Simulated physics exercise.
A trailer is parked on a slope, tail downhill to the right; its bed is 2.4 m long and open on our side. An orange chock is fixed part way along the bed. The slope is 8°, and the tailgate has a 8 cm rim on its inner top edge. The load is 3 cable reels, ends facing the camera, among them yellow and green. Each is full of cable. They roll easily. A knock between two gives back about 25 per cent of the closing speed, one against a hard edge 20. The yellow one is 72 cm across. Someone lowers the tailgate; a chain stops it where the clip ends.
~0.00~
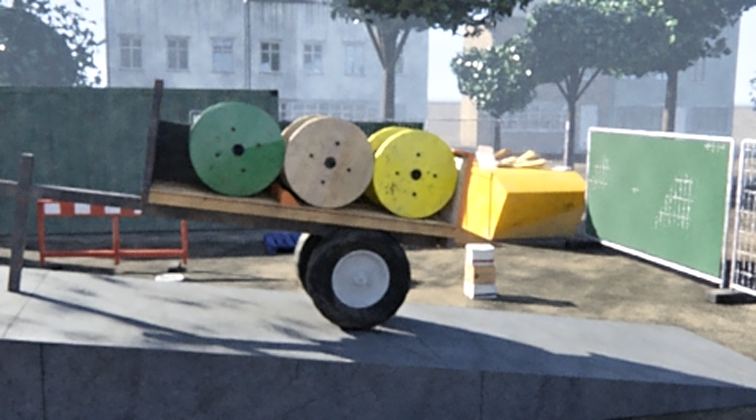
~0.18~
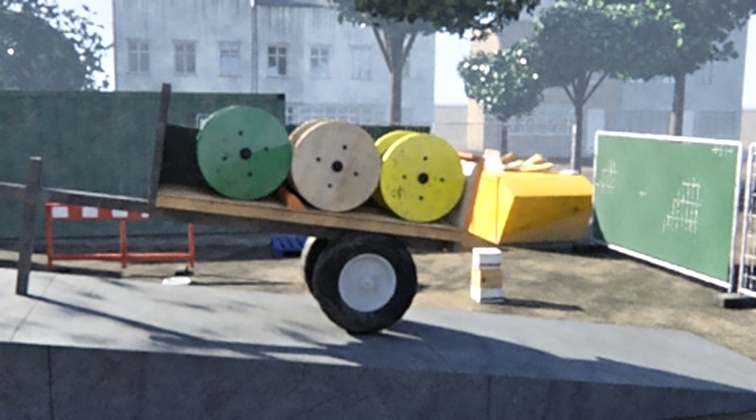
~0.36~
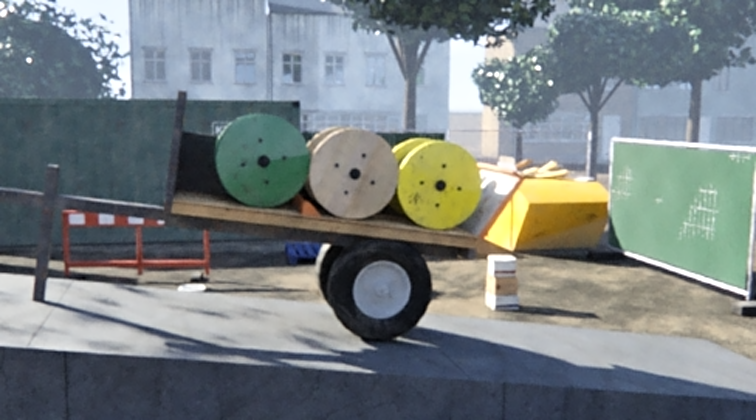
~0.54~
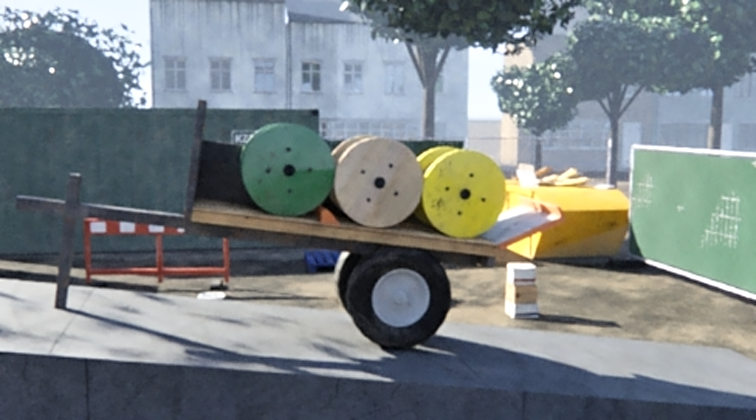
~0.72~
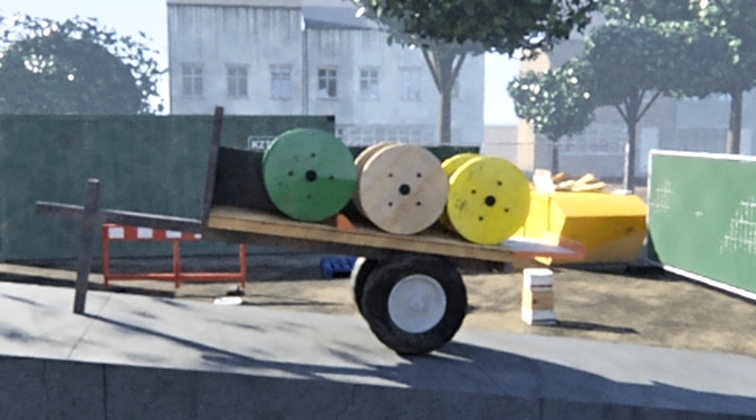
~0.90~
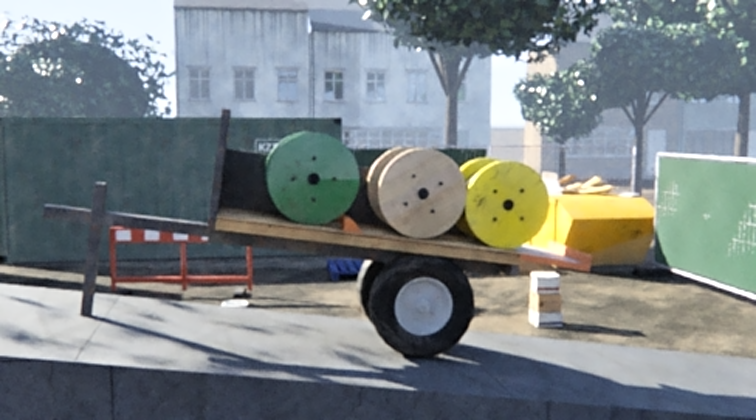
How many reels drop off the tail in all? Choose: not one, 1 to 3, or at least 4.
The answer is 1 to 3, which leaves 1 of 3.
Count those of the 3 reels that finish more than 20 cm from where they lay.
2 of them.
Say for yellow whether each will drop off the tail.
Yellow rolls out.
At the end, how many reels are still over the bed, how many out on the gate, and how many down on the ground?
1, 0 and 2.
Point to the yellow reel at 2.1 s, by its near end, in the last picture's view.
Near (623, 236).
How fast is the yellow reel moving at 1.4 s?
Roughly 1.0 m/s.
Then, 1.4 s in, yellow is on the gate, 30 cm past the hinge, rolling right; green is on the bed, 170 cm short of the hinge, rolling left; 0 gone off the back.
Then, 2.1 s in, yellow is dropping off the gate; green is on the bed, 170 cm short of the hinge; 1 gone off the back.
Then, 2.8 s in, yellow is off the vehicle; still the same for green; 2 gone off the back.
In the end (4.2 s), yellow is out on the ground; green is on the bed, 170 cm short of the hinge; 2 gone off the back.
